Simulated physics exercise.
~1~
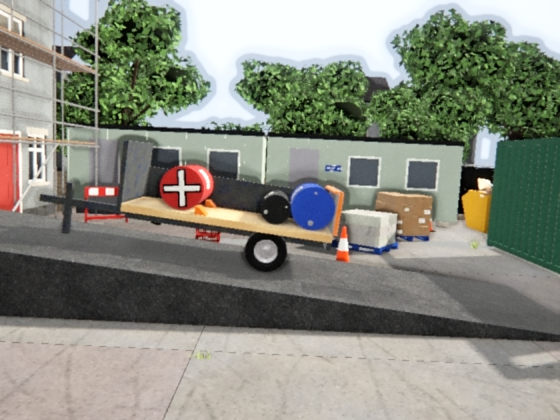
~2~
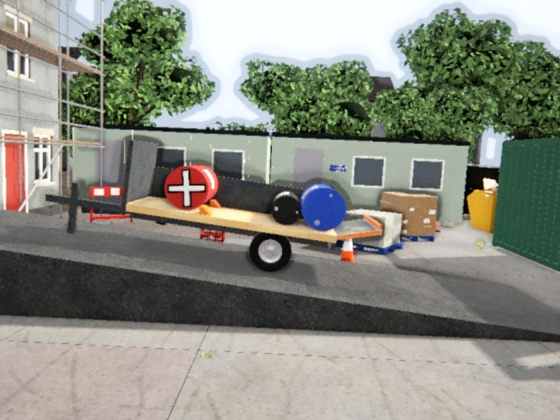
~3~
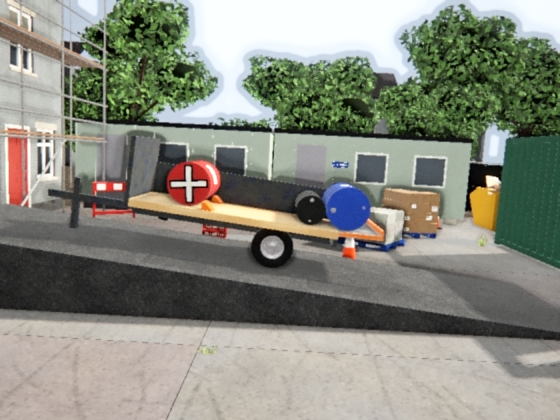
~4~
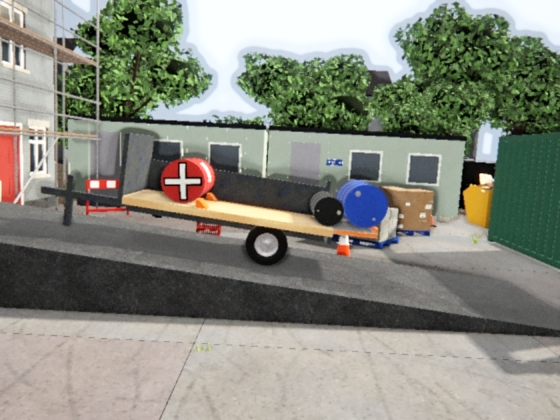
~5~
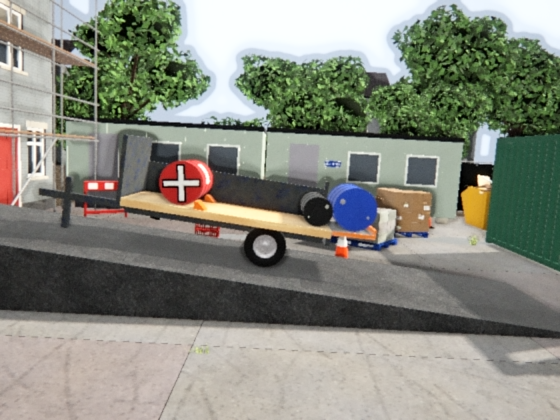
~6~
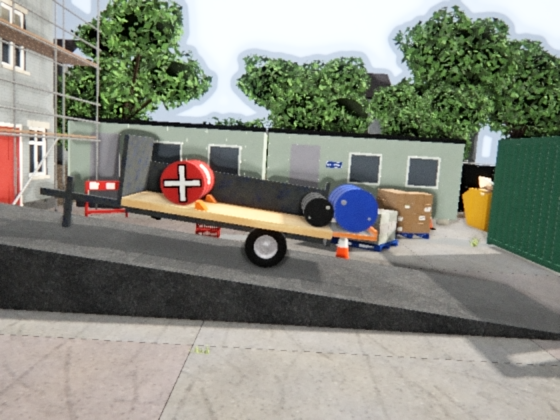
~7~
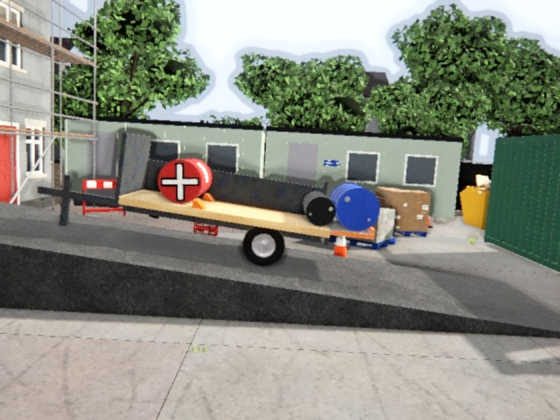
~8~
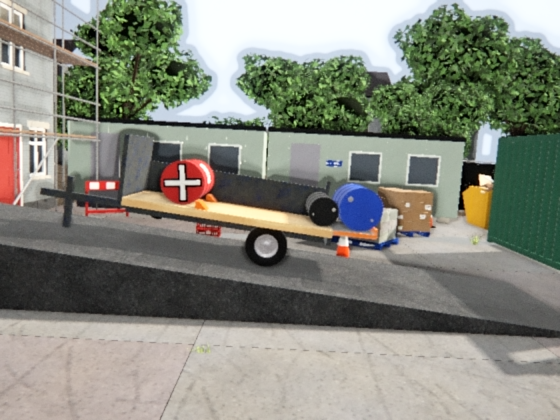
The clip opens on a sloping yard, where a flatbed trailer carries a red drum marked with a white cross, a smaller black drum and a large blue drum beside the upright tailgate. The tailgate swings down to the right, and the blue drum rolls after it with the black one close behind. The blue drum crosses onto the lowered gate and reaches its outer end, then rolls back slightly to the left. The red drum stays behind its orange chock throughout. At the end, all three drums are still aboard, with the blue one resting on the open gate.
